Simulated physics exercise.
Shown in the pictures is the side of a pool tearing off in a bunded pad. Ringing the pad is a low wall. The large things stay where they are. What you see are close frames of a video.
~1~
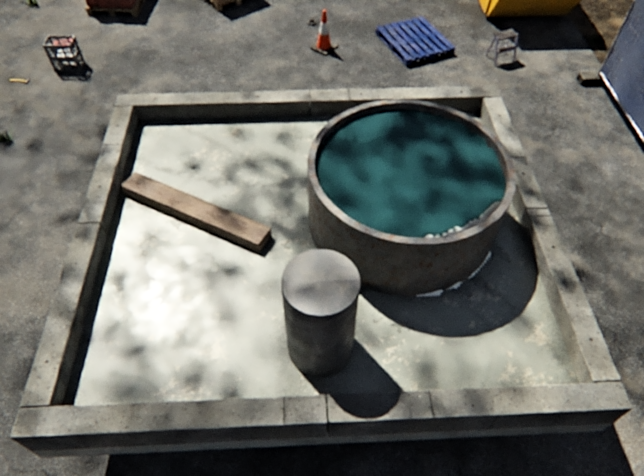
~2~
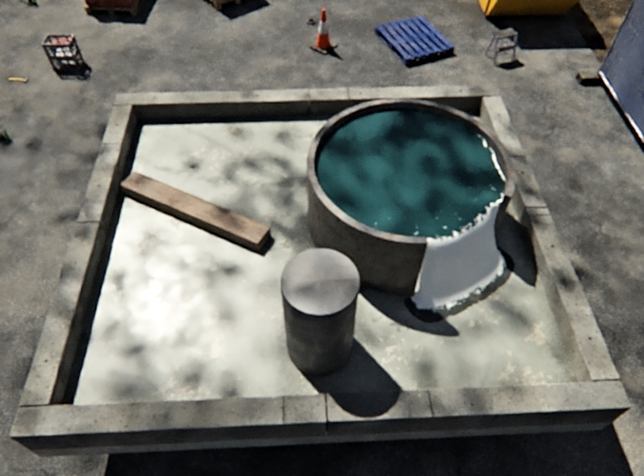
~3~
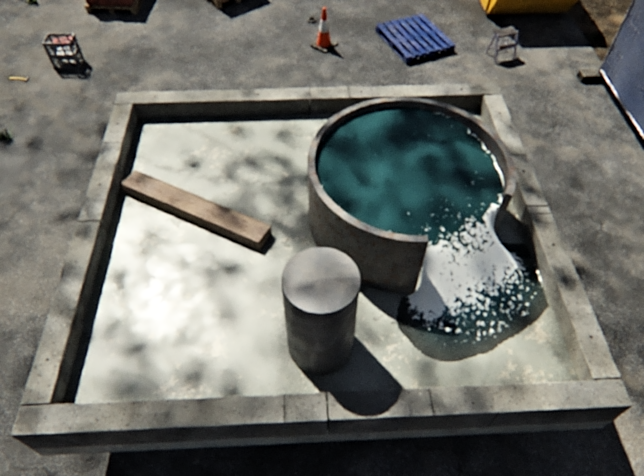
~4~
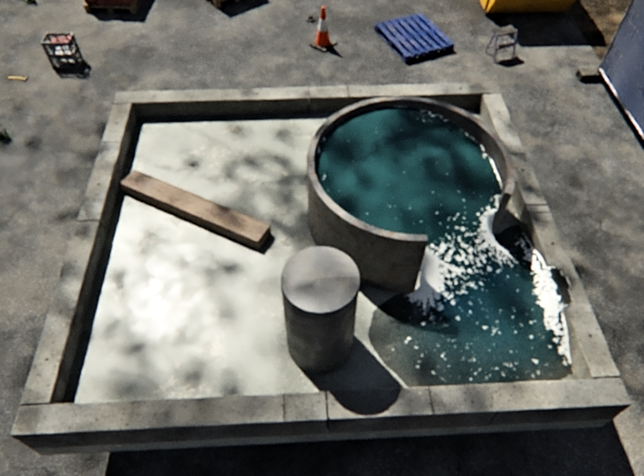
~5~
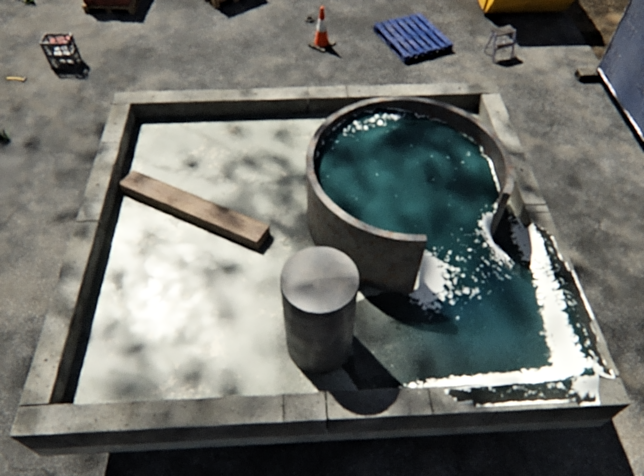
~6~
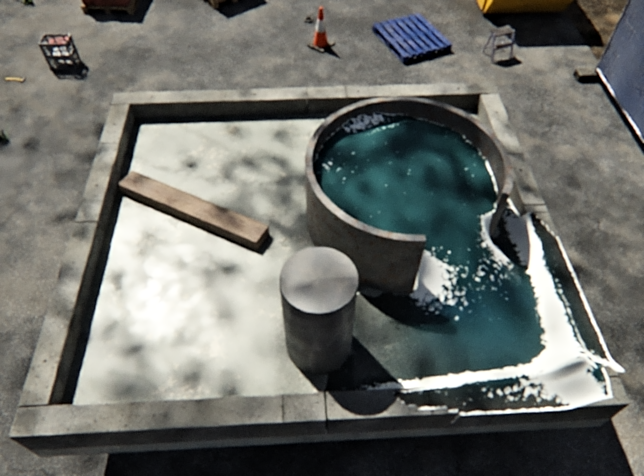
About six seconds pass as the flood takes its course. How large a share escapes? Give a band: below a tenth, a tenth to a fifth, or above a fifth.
The water that escapes is beyond a fifth.
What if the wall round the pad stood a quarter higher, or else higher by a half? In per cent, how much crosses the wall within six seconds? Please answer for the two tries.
16 % and 10 %.
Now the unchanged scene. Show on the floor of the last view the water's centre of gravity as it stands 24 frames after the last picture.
Around pixel (377, 262).
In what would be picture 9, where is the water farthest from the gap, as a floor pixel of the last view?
About at (234, 405).
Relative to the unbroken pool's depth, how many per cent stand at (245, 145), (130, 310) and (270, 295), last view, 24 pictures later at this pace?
Roughly 0 per cent, 10 per cent and 4 per cent.
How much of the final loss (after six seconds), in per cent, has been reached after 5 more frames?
I'd estimate some 30 per cent.
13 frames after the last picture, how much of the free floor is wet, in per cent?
Close to 45 %.
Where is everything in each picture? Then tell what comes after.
In the first picture, still water in the round tank at (409, 169).
In the second picture, water pours out at (462, 263) and has run to (504, 258).
In the third picture, the front is at (437, 350), out from the gap at (462, 263).
In the fourth picture, the front is at a hidden place, out from the gap at (461, 263).
In the fifth picture, water pours out at (460, 263) and has run to a hidden place.
In the sixth picture, water pours out at (460, 262) and has run to a hidden place.
A moment on, water covers 20 % of the floor; the low wall has let 3 % over.
Next, water covers 25 % of the floor; the low wall has let 8 % over.
Then, water covers 40 % of the floor; the low wall has let 21 % over.
Later, water covers 60 % of the floor; the low wall has let 25 % over.
In the end, water covers 80 % of the floor; the low wall has let 25 % over.
